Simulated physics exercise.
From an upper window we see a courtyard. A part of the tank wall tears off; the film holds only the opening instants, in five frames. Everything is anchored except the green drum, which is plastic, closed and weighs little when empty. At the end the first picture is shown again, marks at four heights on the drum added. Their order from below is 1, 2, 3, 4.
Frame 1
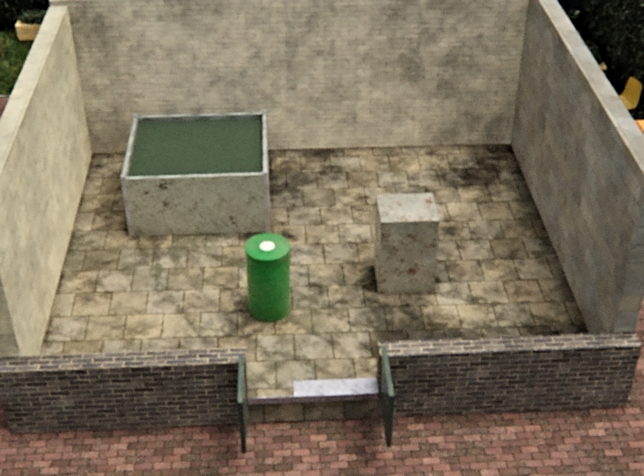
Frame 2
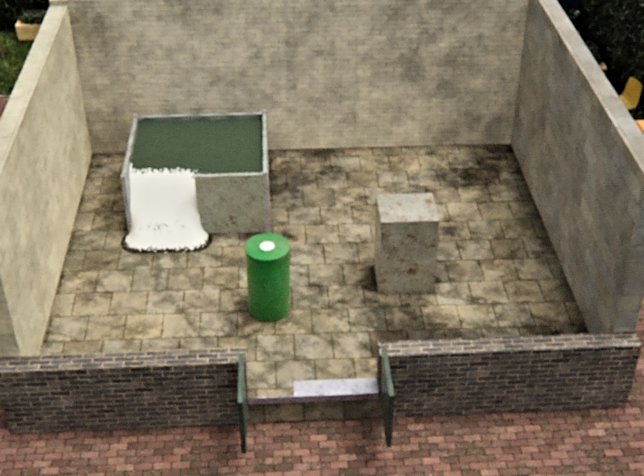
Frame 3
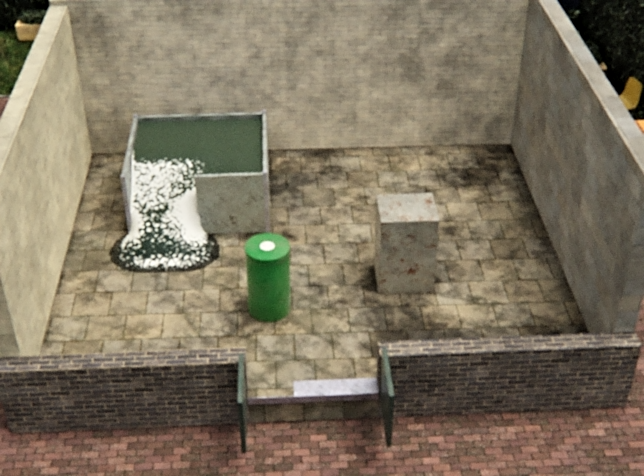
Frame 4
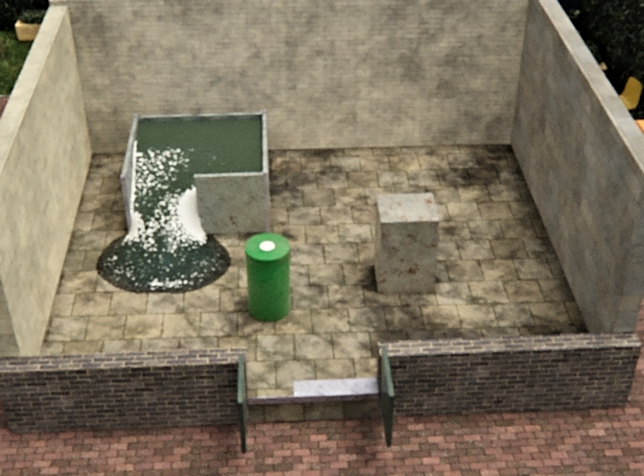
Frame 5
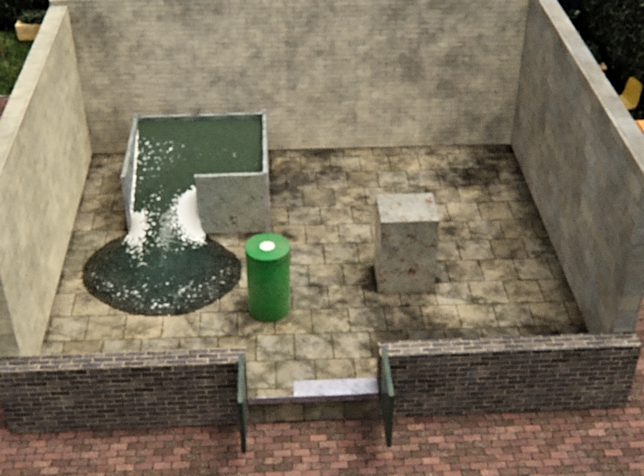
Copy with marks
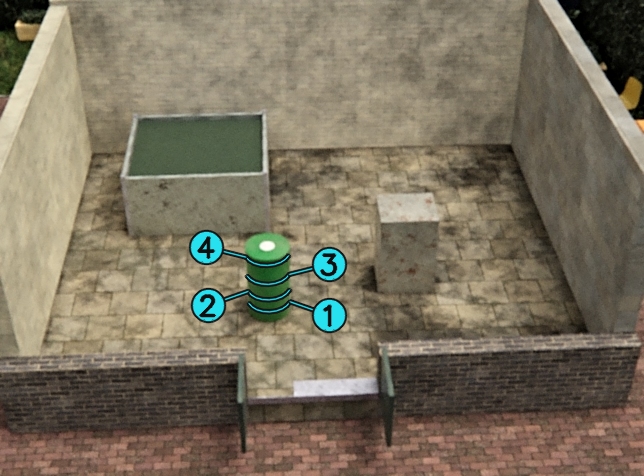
Walled courtyard seen from above, water pouring from the front left of a full tank and spreading across paving beside a green drum.
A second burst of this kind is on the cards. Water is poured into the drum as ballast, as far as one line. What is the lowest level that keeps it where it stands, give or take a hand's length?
That is level 2.
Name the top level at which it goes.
1 it is.
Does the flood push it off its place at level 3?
No, that is safe.
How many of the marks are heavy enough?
Three of them.
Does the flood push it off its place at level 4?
No.
On the marked copy, 1 at (269, 311); 2 at (269, 299); 3 at (268, 284); 4 at (267, 265); from the bottom up 1, 2, 3, 4.
With 1, it is pushed about its own width away.
With 2, it does not move.
With 3, it does not move.
With 4, it does not move.
